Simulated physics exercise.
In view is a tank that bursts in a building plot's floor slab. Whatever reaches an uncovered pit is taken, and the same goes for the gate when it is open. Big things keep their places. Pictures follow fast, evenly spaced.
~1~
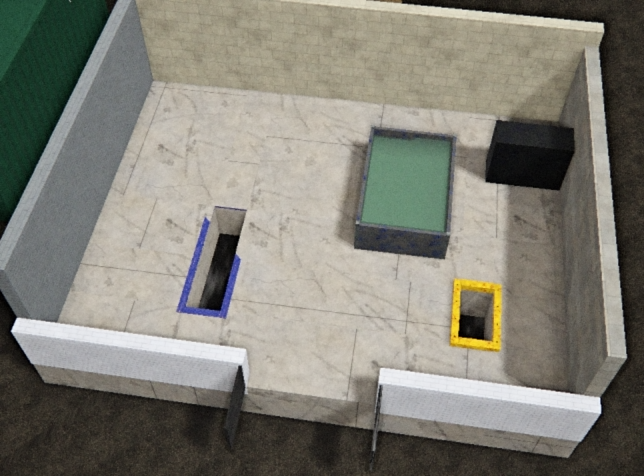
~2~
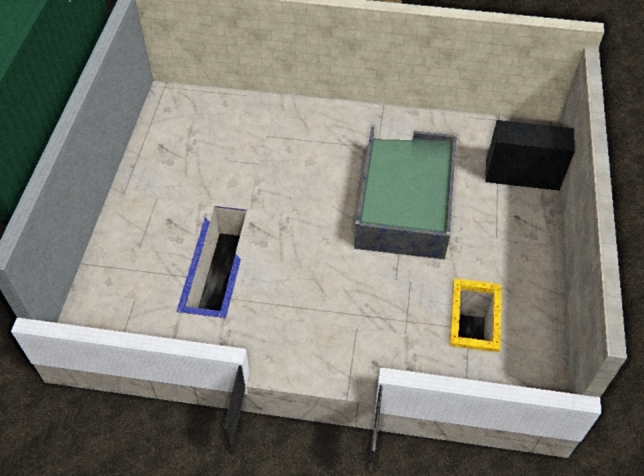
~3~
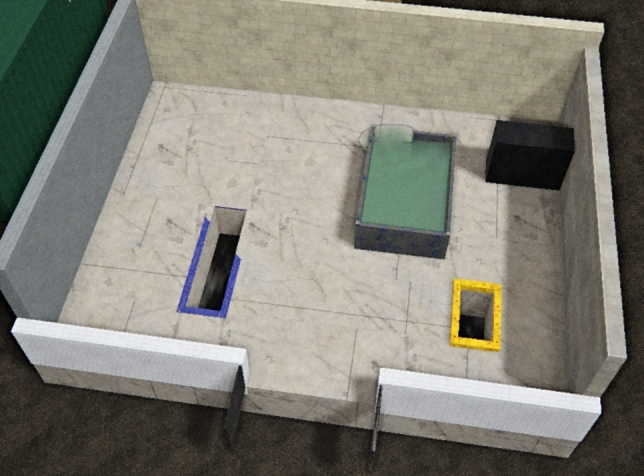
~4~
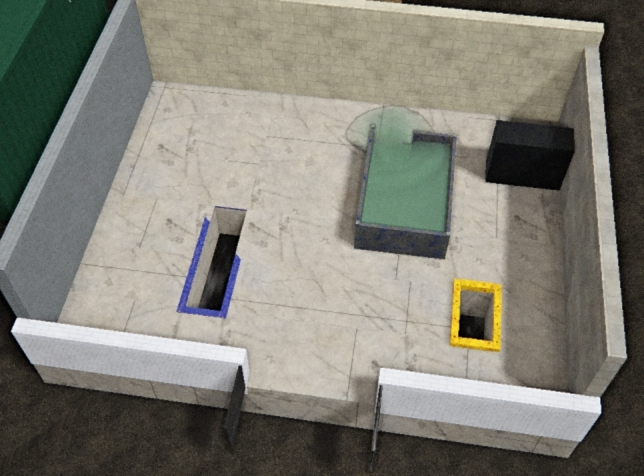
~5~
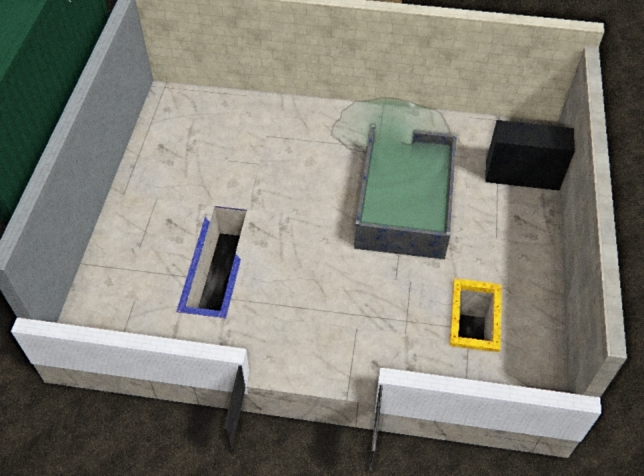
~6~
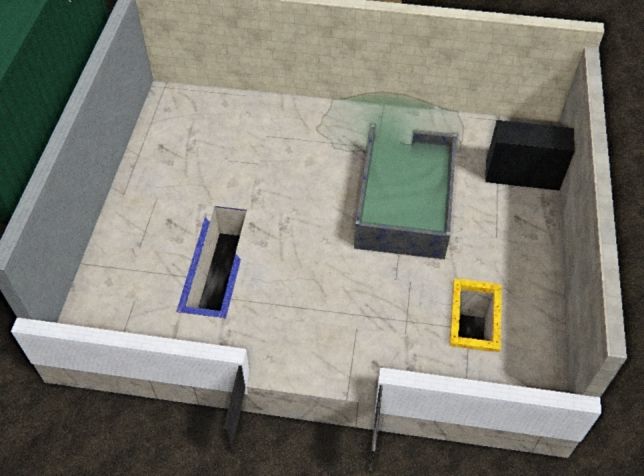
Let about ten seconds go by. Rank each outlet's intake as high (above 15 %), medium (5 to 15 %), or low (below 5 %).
Intake: The gate is low; the blue pit is low; the yellow pit is low.
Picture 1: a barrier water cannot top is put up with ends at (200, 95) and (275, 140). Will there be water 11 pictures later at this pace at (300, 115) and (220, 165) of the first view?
In turn, the first is submerged and the second spared.
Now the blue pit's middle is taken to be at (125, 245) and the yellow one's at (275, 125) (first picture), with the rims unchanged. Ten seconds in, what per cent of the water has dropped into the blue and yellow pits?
Per cent, approx.: Blue 8, yellow 8.
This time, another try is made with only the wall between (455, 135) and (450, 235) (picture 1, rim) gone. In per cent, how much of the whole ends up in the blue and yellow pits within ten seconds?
Parts in a hundred: Blue 14, yellow 4.
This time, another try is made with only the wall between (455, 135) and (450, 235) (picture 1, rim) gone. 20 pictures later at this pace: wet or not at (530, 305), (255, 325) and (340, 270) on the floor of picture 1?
First spot submerged, second spot spared, third spot spared.
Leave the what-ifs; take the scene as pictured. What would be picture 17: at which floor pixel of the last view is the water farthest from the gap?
Best guess: Near (170, 84).
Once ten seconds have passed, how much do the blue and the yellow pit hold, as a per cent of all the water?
In order, near 4 and 0 in a hundred.
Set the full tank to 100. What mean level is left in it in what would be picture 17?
Around 62 in a hundred, give or take.
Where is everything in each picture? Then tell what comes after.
The first frame shows still water in the tank at (408, 181).
In the second frame, water pours out on the tank's far side and has run to a hidden place.
In the third frame, the front is at (402, 128), out from the gap on the tank's far side.
In the fourth frame, the front is at (389, 109), out from the gap on the tank's far side.
In the fifth frame, the front is at (363, 102), out from the gap on the tank's far side.
In the sixth frame, water pours out on the tank's far side and has run to (339, 99).
A moment on, water covers 10 % of the floor; the gate 0 %, the blue pit 0 %, the yellow pit 0 %.
Next, water covers 20 % of the floor; the gate 0 %, the blue pit 0 %, the yellow pit 0 %.
Then, water covers 30 % of the floor; the gate 0 %, the blue pit 0 %, the yellow pit 0 %.
Later, water covers 45 % of the floor; the gate 0 %, the blue pit 0 %, the yellow pit 0 %.
In the end, water covers 65 % of the floor; the gate 0 %, the blue pit 3 %, the yellow pit 0 %.
